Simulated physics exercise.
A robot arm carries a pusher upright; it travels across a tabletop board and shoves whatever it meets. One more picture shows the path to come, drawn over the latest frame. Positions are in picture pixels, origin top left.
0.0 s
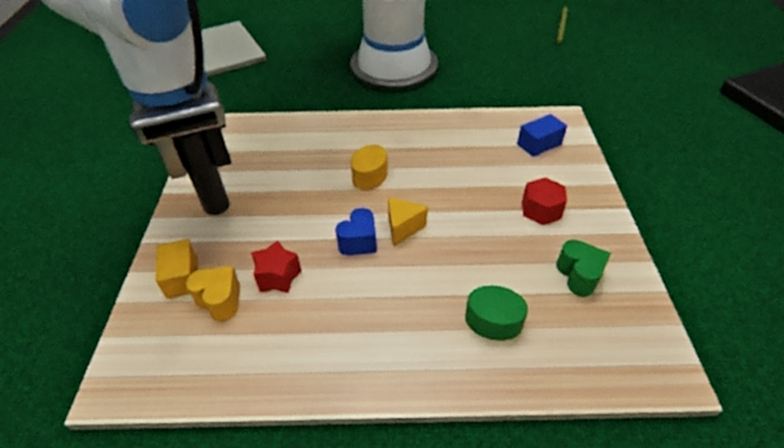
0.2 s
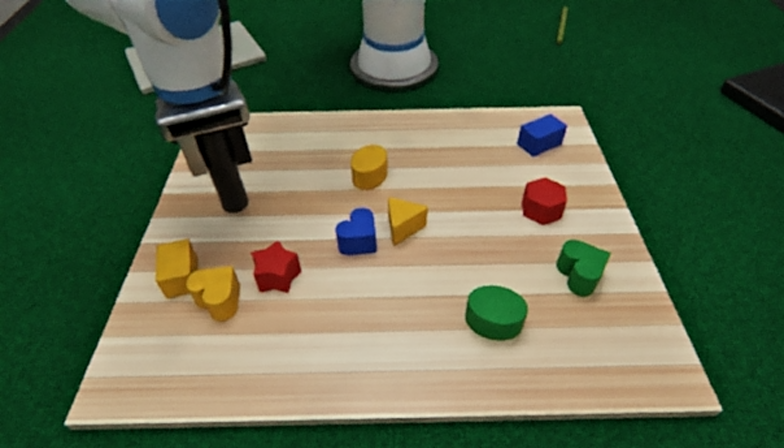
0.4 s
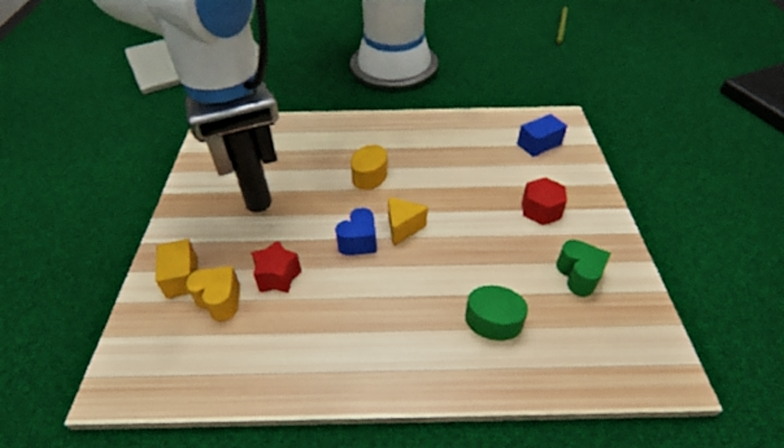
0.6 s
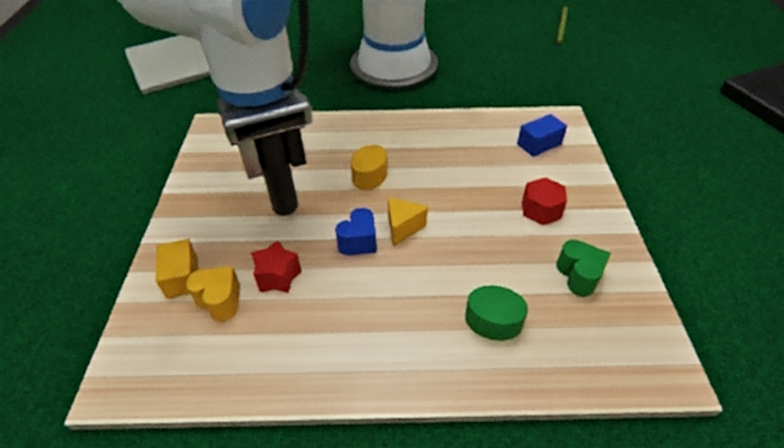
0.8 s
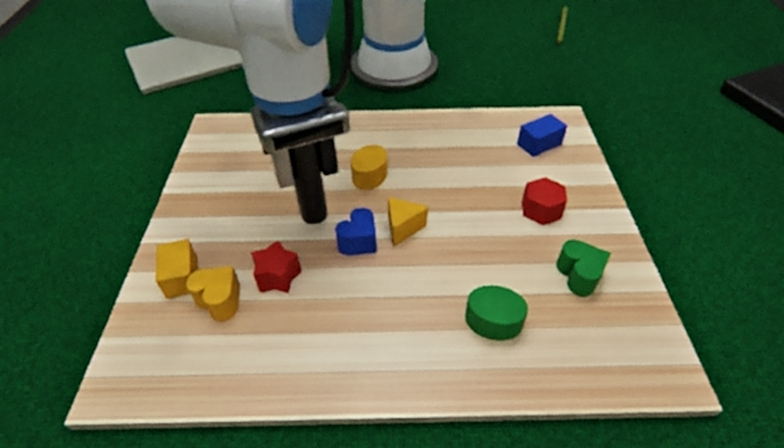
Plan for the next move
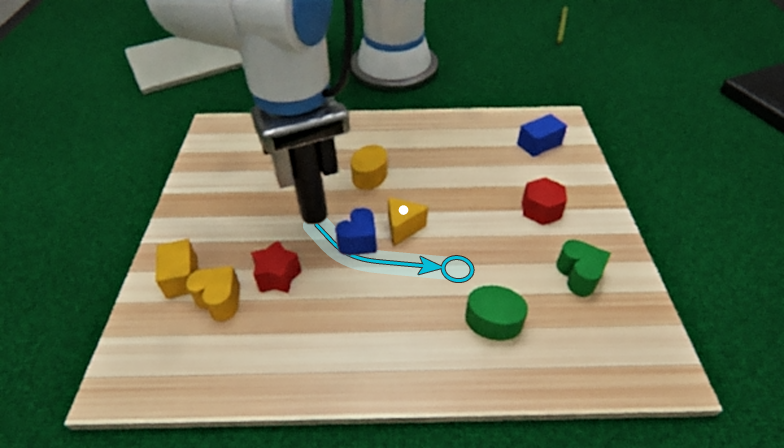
On a striped wooden board set on green cloth, a robot arm with a dark pusher moves right above the scattered red, blue, yellow and green blocks, drawing close to the blue heart while the blocks stay still.
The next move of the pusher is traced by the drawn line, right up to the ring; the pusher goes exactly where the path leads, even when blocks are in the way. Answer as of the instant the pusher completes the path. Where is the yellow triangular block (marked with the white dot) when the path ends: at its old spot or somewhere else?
Here's my answer: The yellow triangular block gets displaced.
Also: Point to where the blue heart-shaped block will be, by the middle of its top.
Around pixel (450, 227).
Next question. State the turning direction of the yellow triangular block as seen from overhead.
Prediction: Counterclockwise.
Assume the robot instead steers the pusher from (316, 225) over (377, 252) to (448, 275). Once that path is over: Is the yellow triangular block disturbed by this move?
That one moves away.
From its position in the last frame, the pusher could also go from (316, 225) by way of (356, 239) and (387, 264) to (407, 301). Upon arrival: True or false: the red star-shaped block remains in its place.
Verdict: True.
The line goes from (316, 225) via (349, 254) and (402, 264), ending at (458, 269); the dot is on the yellow triangular block.
What follows on the original path. One third of the way, pusher (348, 245); blue heart-shaped block (376, 230), turned 45° anticlockwise.
Two thirds of the way, pusher (402, 254); blue heart-shaped block (424, 231), turned 80° anticlockwise; yellow triangular block (418, 207), turned 75° anticlockwise.
At the end, pusher (459, 259); blue heart-shaped block (450, 227), turned 130° anticlockwise; yellow triangular block (420, 206), turned 90° anticlockwise; green oval unmoved.
